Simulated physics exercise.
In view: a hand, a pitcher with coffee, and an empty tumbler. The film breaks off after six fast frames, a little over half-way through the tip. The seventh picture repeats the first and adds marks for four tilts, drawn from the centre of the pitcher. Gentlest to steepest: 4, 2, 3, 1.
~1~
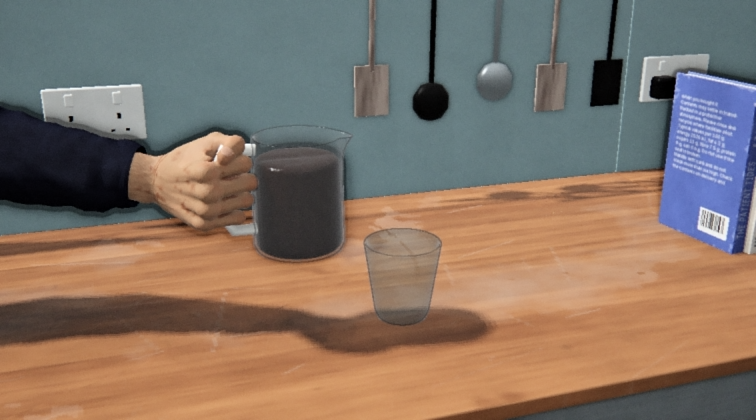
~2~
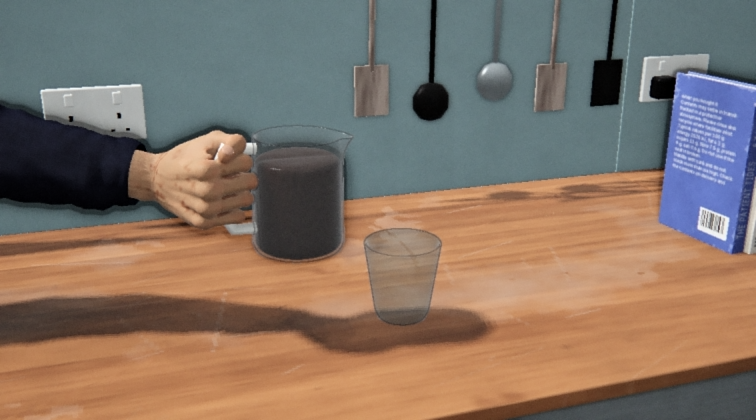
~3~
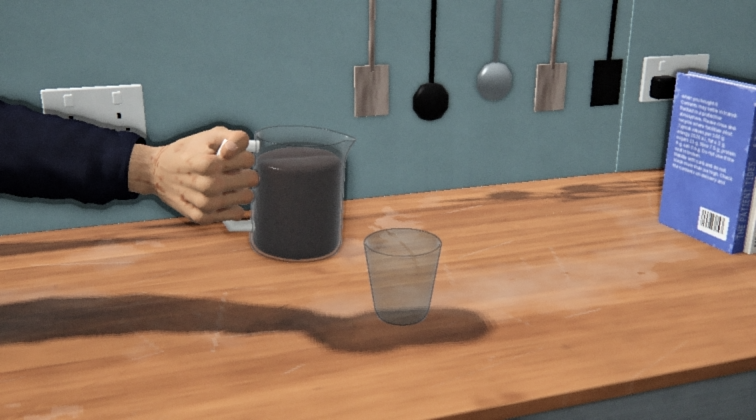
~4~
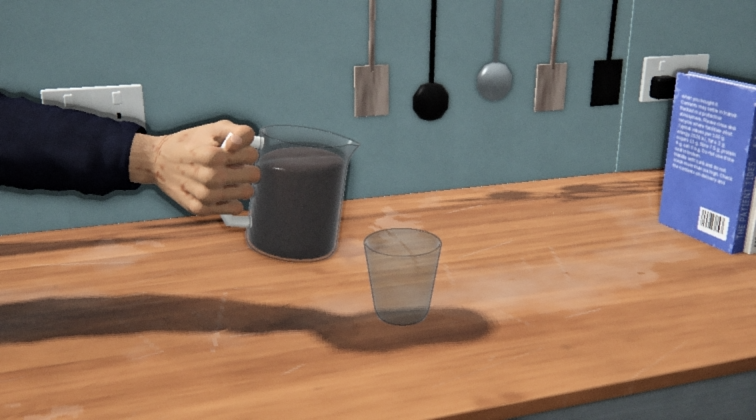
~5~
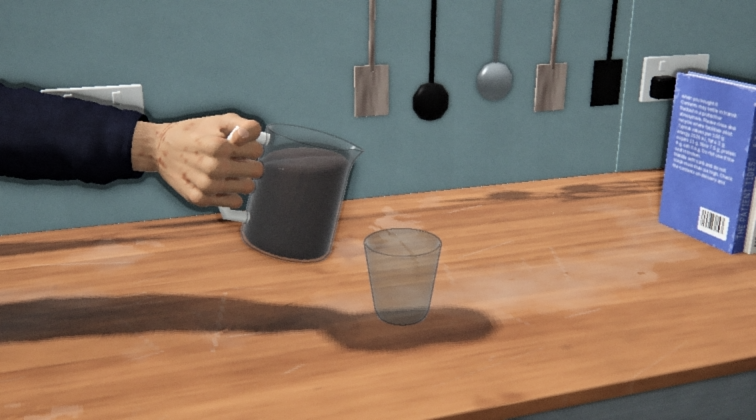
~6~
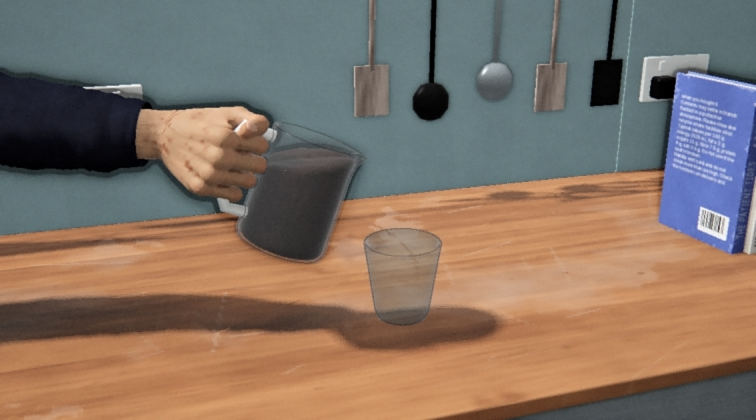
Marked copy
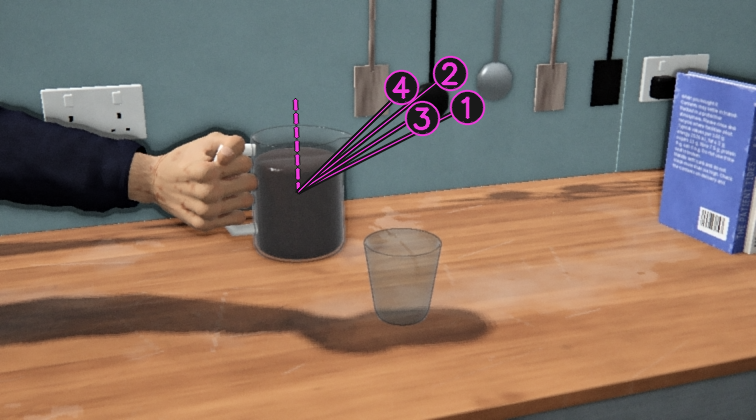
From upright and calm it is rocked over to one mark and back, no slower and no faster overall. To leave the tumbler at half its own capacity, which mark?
The best mark is 3.
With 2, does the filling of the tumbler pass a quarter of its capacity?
Yes, clearly.
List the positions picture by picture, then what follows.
Upright, lip at (350, 134); rim of the tumbler round (403, 241); nothing has left yet.
Upright, lip at (351, 135); nothing has left yet.
Tipped about 4°, lip at (354, 138); nothing has left yet.
Tipped about 9°, lip at (358, 143); nothing has left yet.
Tipped about 15°, lip at (362, 149); nothing has left yet.
Tipped about 21°, lip at (366, 156); nothing has left yet.
On the marked copy, 1 at (451, 113); 2 at (436, 82); 3 at (405, 123); 4 at (390, 102).
Choosing 1, the tumbler ends with about 64 % of what it can hold; 3 % of the coffee is spilt.
Choosing 2, the tumbler ends with about 38 % of what it can hold.
Choosing 3, the tumbler ends with about 52 % of what it can hold.
Choosing 4, the tumbler ends with about 27 % of what it can hold.
